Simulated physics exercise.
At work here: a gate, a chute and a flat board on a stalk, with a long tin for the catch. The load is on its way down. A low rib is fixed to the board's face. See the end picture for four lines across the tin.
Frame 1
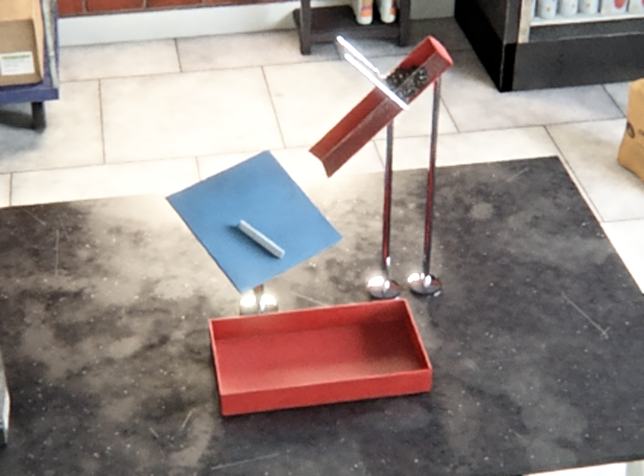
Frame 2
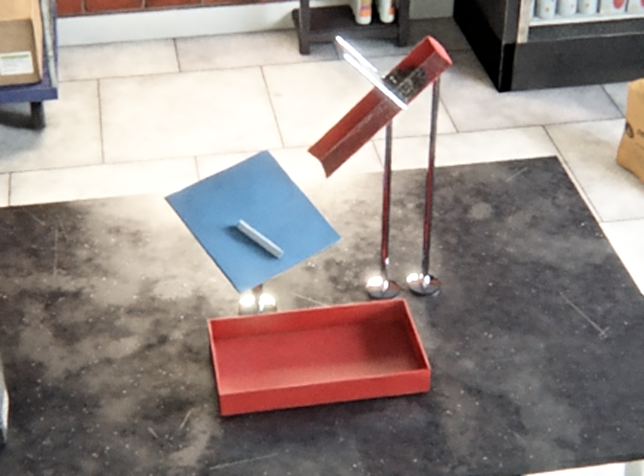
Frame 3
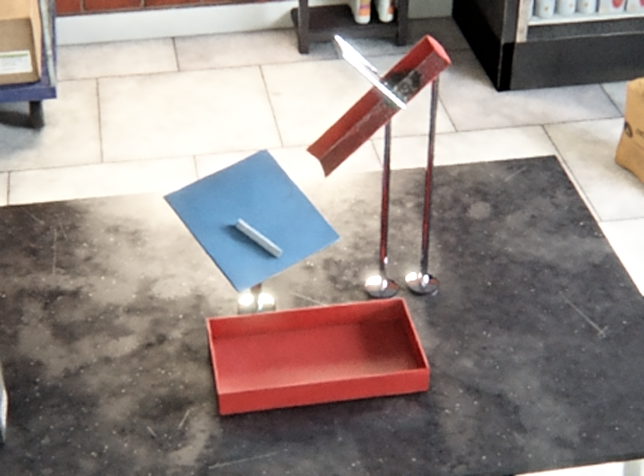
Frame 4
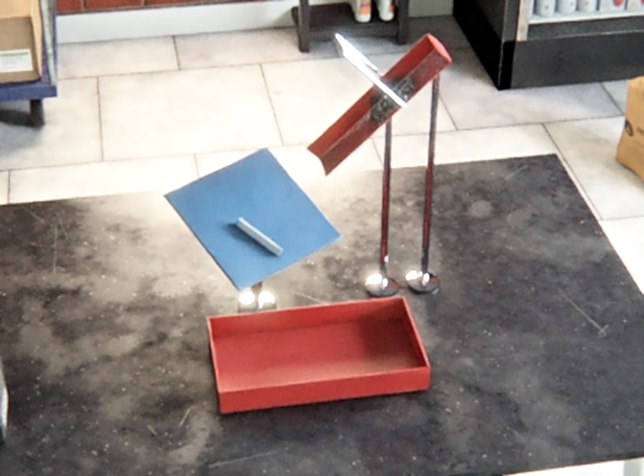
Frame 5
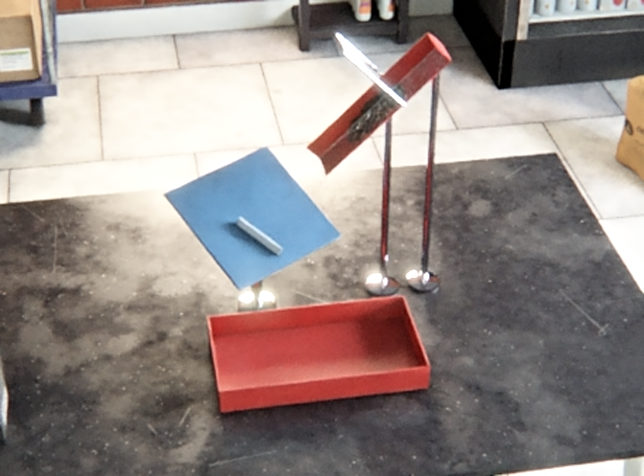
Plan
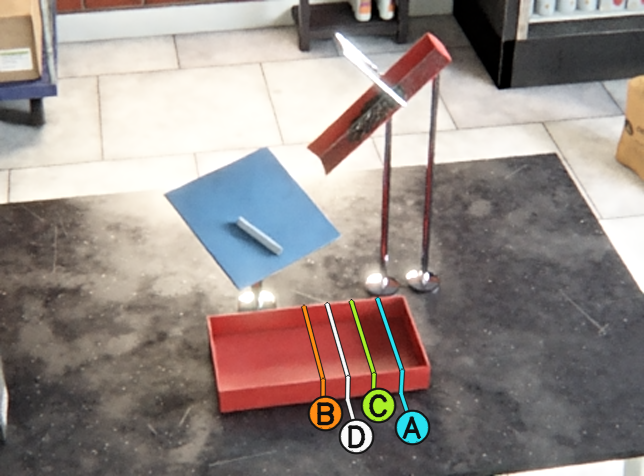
On a dark tabletop in a tiled room, small dark balls slid down a sloping red chute, slipping under its gate toward the lower left, while the tilted blue board and long red tin stayed still.
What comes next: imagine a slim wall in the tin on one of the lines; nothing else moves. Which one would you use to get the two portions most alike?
D is best.
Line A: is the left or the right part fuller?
The left side.
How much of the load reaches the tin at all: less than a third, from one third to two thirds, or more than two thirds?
More than two thirds.
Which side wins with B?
Right.
On the marked copy, line A crosses the front rim at (401, 370); line B crosses the front rim at (322, 379); line C crosses the front rim at (373, 373); line D crosses the front rim at (347, 376).
For line A, of what is caught, almost all on the left of the divider, just a few on the right.
For line B, of what is caught, about a tenth on the left of the divider, the larger part on the right.
For line C, of what is caught, almost all on the left of the divider, about a tenth on the right.
For line D, of what is caught, roughly half on the left of the divider, roughly half on the right.
